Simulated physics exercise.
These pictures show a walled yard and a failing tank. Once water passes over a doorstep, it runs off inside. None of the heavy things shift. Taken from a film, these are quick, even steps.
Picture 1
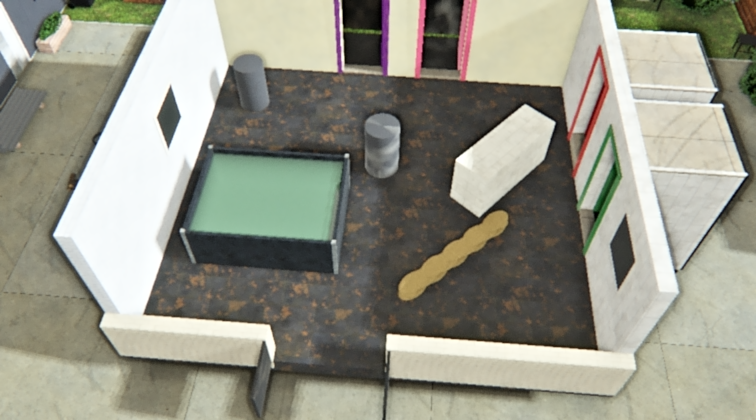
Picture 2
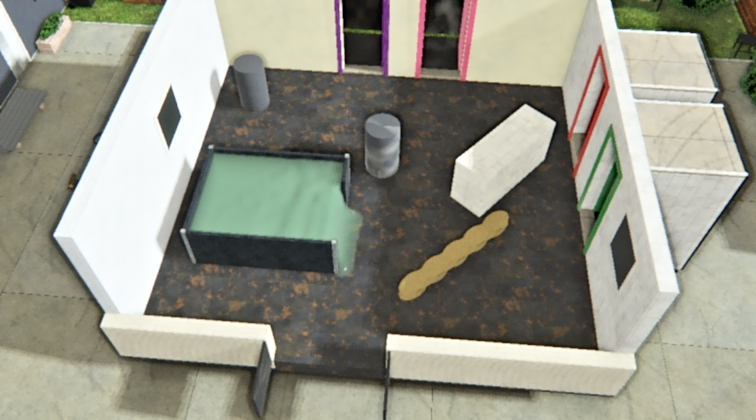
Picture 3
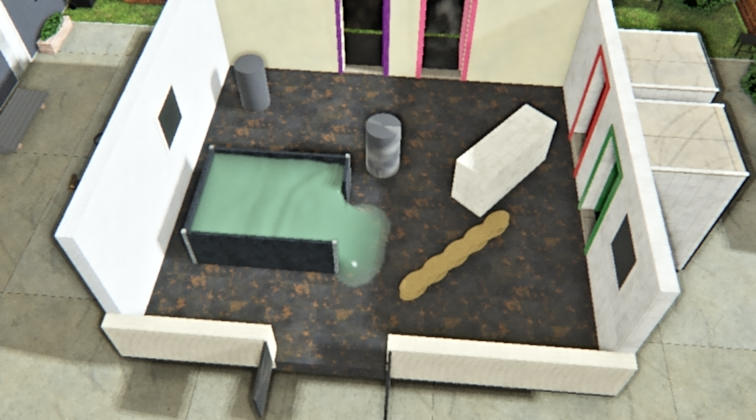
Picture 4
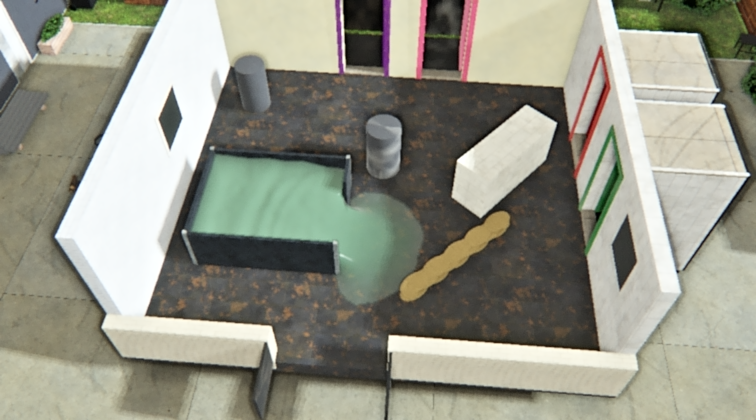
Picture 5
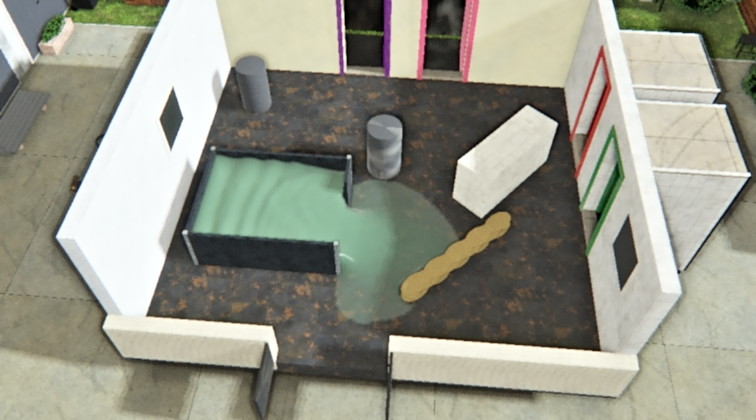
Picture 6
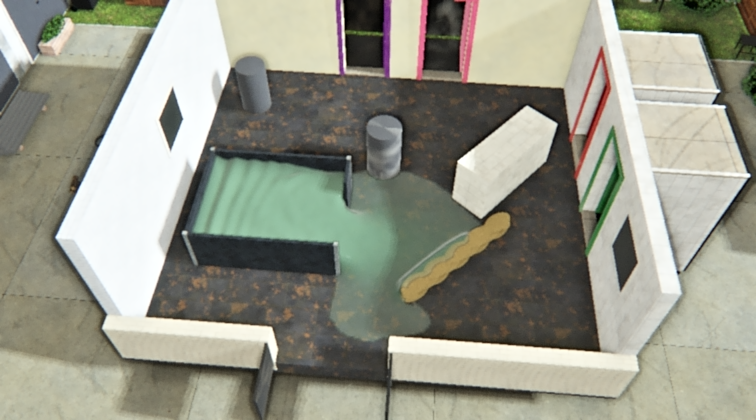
Green water pours from the right side of a dark tank and spreads across the yard.
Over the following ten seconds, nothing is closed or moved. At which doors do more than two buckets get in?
As I see it, pink door: Over the cap; purple door: Over the cap; red door: Within the cap; green door: Over the cap.
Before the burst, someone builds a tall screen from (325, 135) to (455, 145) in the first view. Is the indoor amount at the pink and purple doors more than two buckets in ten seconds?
Result - pink: Remains below the limit; purple: Remains below the limit.
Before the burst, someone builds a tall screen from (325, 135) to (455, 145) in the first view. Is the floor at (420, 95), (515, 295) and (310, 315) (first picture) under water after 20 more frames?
Results in order: Bone-dry / swamped / bone-dry.
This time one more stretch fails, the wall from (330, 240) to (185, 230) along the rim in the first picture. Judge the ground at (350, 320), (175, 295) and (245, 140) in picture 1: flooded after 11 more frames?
In that order: Under water, covered, not flooded.
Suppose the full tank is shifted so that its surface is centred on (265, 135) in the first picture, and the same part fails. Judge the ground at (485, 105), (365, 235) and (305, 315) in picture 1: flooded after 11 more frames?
Check in sequence: Soaked through, soaked through, still parched.
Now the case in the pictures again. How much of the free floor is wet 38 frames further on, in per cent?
It works out to about 80 in a hundred.
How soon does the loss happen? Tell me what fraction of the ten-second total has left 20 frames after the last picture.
Roughly 25 per cent.
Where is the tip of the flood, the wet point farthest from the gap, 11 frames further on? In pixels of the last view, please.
I'd say at around (565, 130).
A moment on, water covers 25 % of the floor; the pink door not reached, the purple door not reached, the red door not reached, the green door not reached.
Next, water covers 40 % of the floor; the pink door not reached, the purple door not reached, the red door wet at the sill, nothing in, the green door wet at the sill, nothing in.
Then, water covers 60 % of the floor; the pink door under two buckets in, the purple door under two buckets in, the red door wet at the sill, nothing in, the green door over two buckets in.
Later, water covers 80 % of the floor; the pink door far over two buckets in, the purple door over two buckets in, the red door wet at the sill, nothing in, the green door over two buckets in.
In the end, water covers 85 % of the floor; the pink door far over two buckets in, the purple door over two buckets in, the red door wet at the sill, nothing in, the green door over two buckets in.
